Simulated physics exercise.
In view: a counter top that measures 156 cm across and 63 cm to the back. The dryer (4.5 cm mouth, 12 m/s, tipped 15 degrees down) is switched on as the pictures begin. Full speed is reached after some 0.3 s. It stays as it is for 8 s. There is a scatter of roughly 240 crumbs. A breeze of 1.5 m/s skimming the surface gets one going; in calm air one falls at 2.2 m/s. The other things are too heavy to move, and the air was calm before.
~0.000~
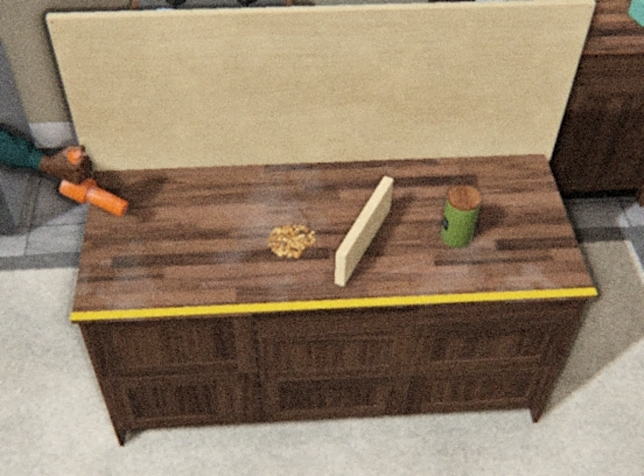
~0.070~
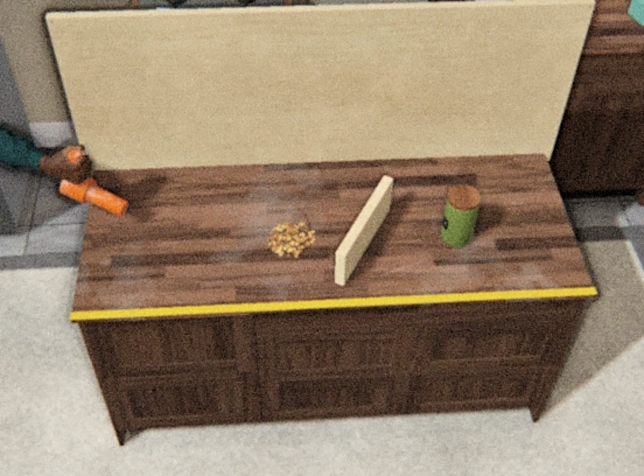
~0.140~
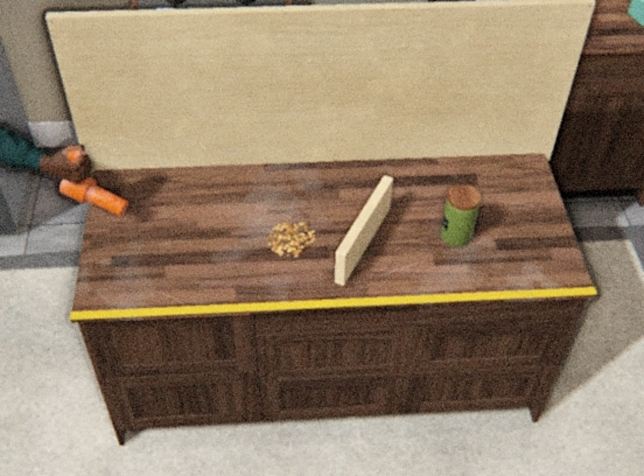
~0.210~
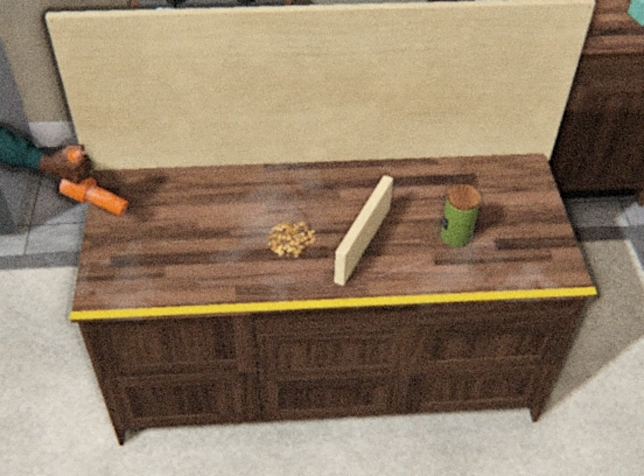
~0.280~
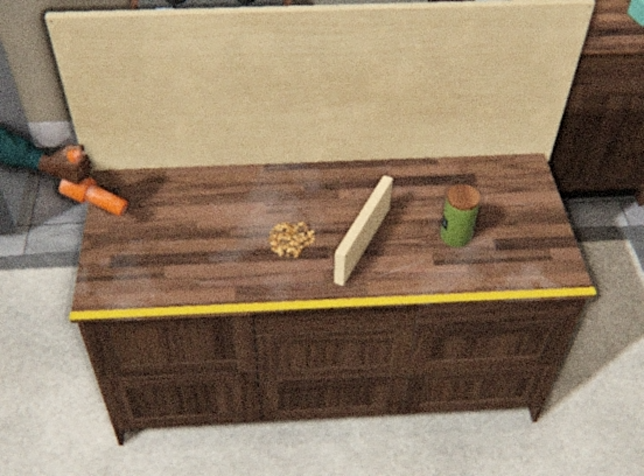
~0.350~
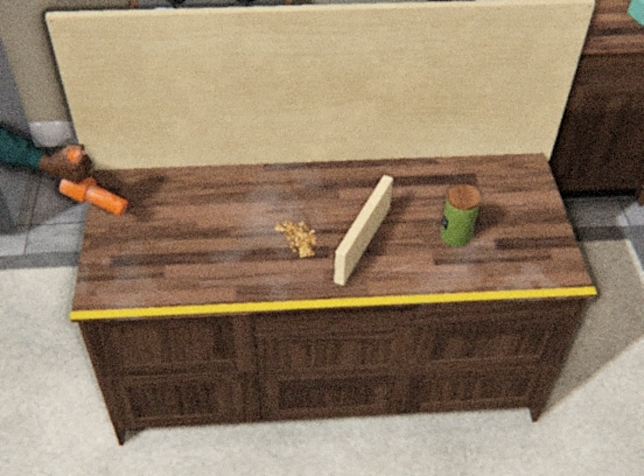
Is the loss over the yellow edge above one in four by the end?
As for a quarter going over the yellow edge: No.
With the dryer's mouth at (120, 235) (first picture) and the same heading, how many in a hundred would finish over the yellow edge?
In that case some 0 per cent.
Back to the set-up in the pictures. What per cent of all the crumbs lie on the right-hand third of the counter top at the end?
About 30 %.
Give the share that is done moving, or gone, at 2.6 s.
Some 25 per cent.
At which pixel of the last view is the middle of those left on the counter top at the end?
Around (377, 204).
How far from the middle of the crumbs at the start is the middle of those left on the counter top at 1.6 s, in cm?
About 25 cm.
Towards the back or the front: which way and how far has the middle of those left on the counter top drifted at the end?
Towards the back, some 15 cm.
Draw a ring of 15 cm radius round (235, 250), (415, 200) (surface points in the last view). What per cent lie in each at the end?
In turn about 0 %, 40 %.
After 1.6 s, 80 % are on the move or not yet settled, 0 % are over the yellow edge; the middle of those still in play is near (364, 218).
After 2.6 s, 75 % are on the move or not yet settled, 0 % are over the yellow edge; the middle of those still in play is near (371, 215).
After 4.4 s, 68 % are on the move or not yet settled, 0 % are over the yellow edge; the middle of those still in play is near (373, 210).
After 8.0 s, at the end, 0 % are over the yellow edge; the middle of those still in play is near (377, 204).
